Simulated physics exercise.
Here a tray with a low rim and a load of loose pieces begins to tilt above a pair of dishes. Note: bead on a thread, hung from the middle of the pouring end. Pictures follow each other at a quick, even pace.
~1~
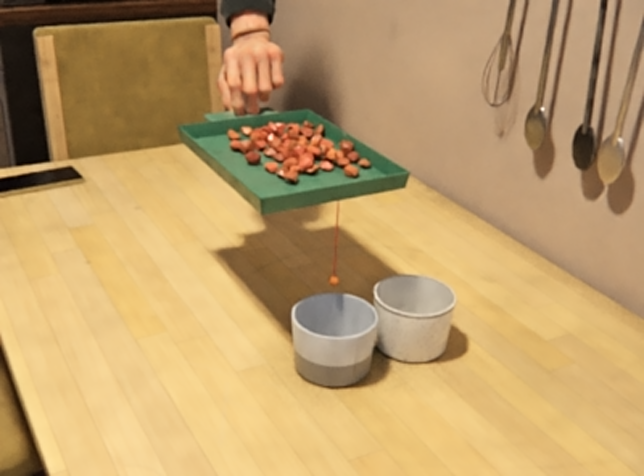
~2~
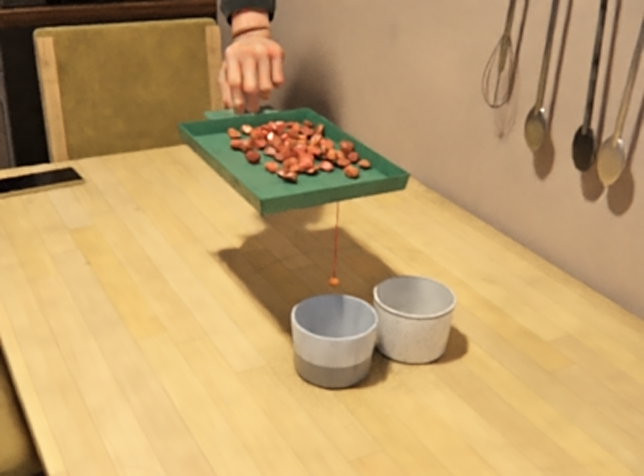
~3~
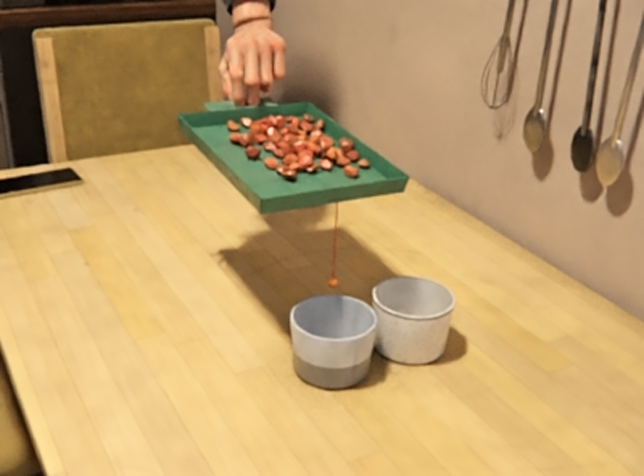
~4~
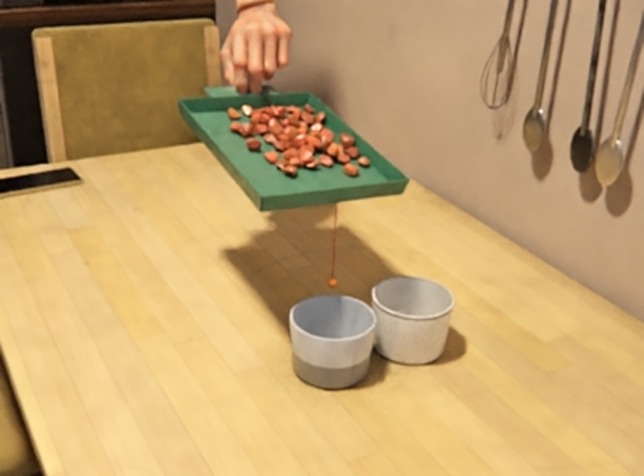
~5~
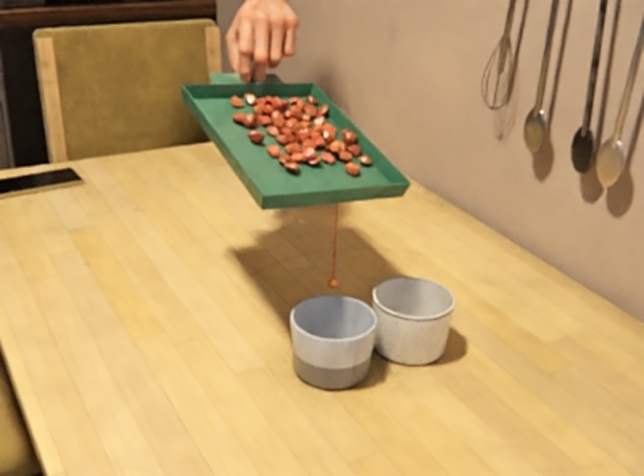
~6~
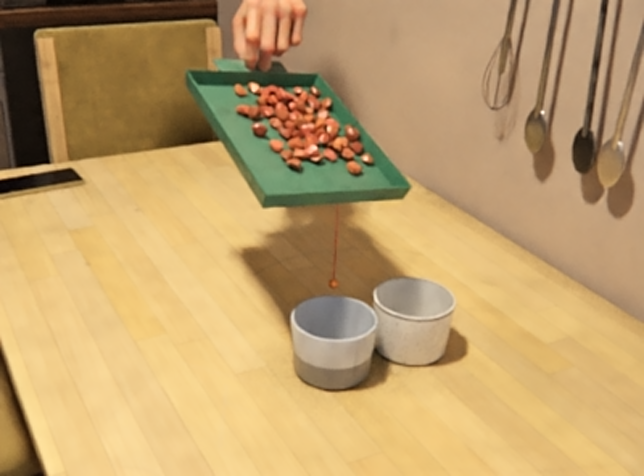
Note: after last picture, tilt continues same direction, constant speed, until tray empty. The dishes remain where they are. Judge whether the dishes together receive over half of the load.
Most is saved.
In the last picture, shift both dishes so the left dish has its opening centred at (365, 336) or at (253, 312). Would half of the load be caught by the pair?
Try 1: A lesser share; try 2: A lesser share.
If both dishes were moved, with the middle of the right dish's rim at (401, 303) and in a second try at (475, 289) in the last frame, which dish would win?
At place one the right of the pair; at place two the left of the pair.
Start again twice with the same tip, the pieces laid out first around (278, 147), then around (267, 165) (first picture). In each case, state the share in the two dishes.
Respectively 80 and 80 per cent.
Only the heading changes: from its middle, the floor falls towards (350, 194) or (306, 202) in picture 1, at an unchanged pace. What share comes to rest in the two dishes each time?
Case one 80 %; case two 50 %.
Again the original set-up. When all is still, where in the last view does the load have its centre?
Near pixel (403, 335).
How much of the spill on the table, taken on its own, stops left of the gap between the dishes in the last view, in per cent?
Estimate: Roughly 70 %.
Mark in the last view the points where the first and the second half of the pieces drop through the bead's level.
(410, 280), then (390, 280).
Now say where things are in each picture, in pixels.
Corners of the pouring end at (262, 197) and (406, 172), level; middle of the load at (294, 147), bits of crushed brick; left dish at (355, 357); right dish at (436, 334); bead on its thread at (334, 281), in the first picture.
Corners of the pouring end at (262, 198) and (407, 173), level; middle of the load at (294, 147), in the second picture.
Corners of the pouring end at (262, 197) and (406, 176), tipped barely, lowest at the right corner; middle of the load at (294, 143), in the third picture.
Corners of the pouring end at (263, 195) and (406, 179), tipped a little, lowest at the right corner; middle of the load at (295, 136), in the fourth picture.
Corners of the pouring end at (265, 194) and (408, 182), tipped a little, lowest at the right corner; middle of the load at (298, 129), in the fifth picture.
Corners of the pouring end at (268, 193) and (409, 185), tipped clearly, lowest at the right corner; middle of the load at (301, 123); left dish at (354, 360); right dish at (436, 337), in the sixth picture.
Soon, tray tipped steeply; all on the tray.
A while on, tray tipped past a quarter turn; about a quarter on the tray; a stray few in the left dish; about half in the right dish; a stray few outside both; a small part in the air.
Towards the end, tray tipped past a quarter turn; a small part in the left dish; most in the right dish; about a quarter outside both.
Finally, tray tipped past a quarter turn; a small part in the left dish; most in the right dish; about a quarter outside both.
